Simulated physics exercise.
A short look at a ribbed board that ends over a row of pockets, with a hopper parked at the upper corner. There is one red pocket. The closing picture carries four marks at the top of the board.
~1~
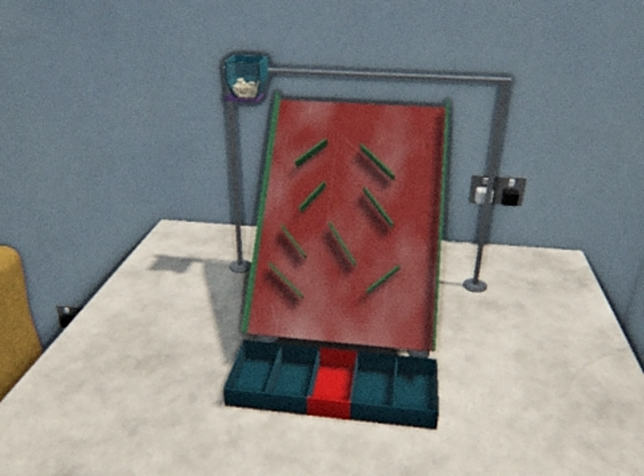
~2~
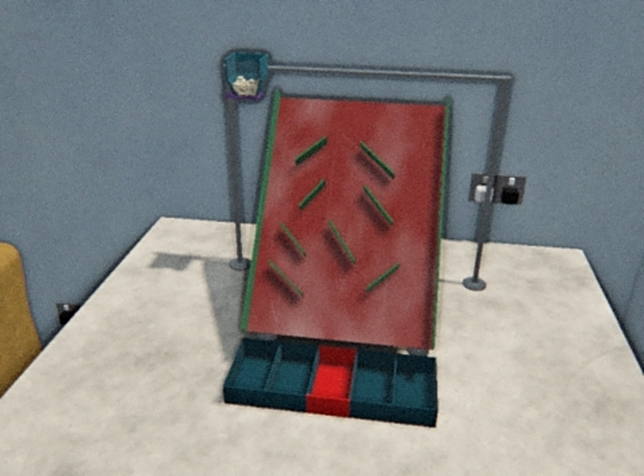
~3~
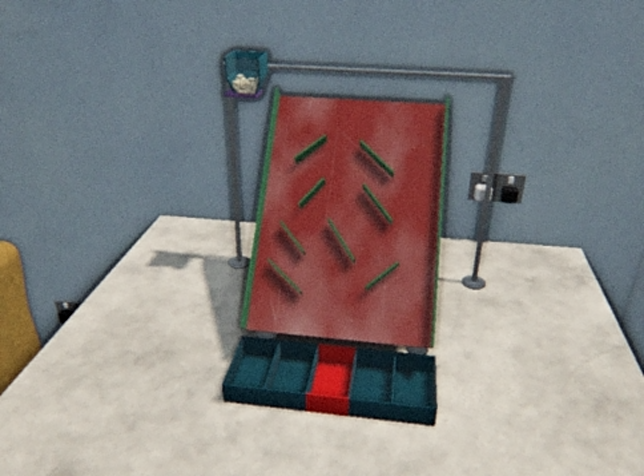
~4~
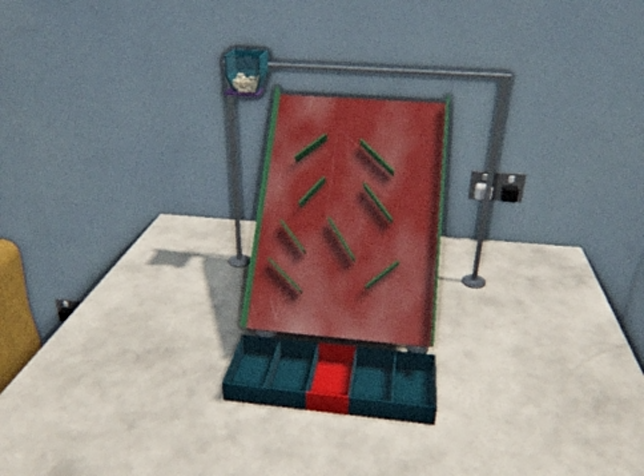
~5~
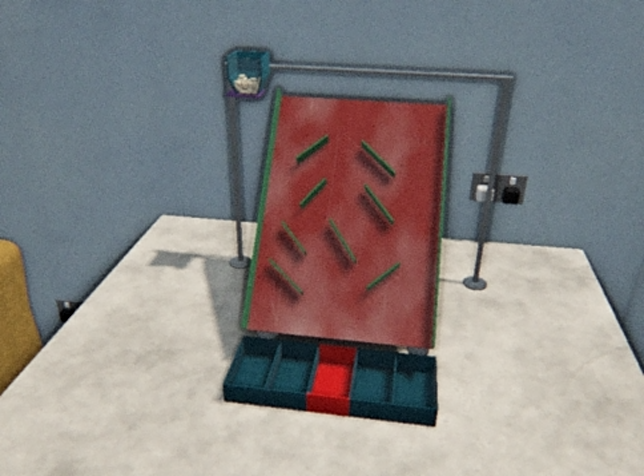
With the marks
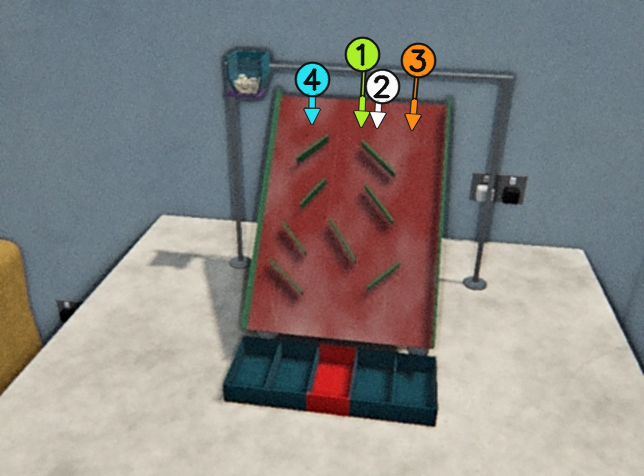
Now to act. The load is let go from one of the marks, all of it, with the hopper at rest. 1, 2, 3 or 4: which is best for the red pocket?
I would pick mark 1.
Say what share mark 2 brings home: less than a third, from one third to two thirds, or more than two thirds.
Mark 2 gives less than a third.
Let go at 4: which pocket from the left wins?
The first from the left.
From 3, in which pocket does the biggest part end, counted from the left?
The fifth.
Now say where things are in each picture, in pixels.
Hopper at (249, 88), white beans, door shut, in the first frame.
Ribs (295, 160) to (326, 136), (361, 142) to (394, 173), (299, 206) to (324, 179), in the second frame.
Ribs (363, 183) to (392, 220), (280, 221) to (303, 251), (328, 218) to (354, 260), in the third frame.
Ribs (268, 257) to (301, 291), (366, 286) to (399, 261), in the fourth frame.
Red pocket at (328, 404), number 3 of 5 from the left, in the fifth frame.
On the marked copy, mark 1 meets the board at (361, 121); mark 2 meets the board at (377, 122); mark 3 meets the board at (412, 124); mark 4 meets the board at (312, 118).
With 1, about half in the red pocket, about a third in other pockets, a small part held on the board.
With 2, a small part in the red pocket, about two thirds in other pockets, about a quarter held on the board.
With 3, a small part in the red pocket, most in other pockets, a stray few held on the board.
With 4, a small part in the red pocket, most in other pockets, a small part held on the board.
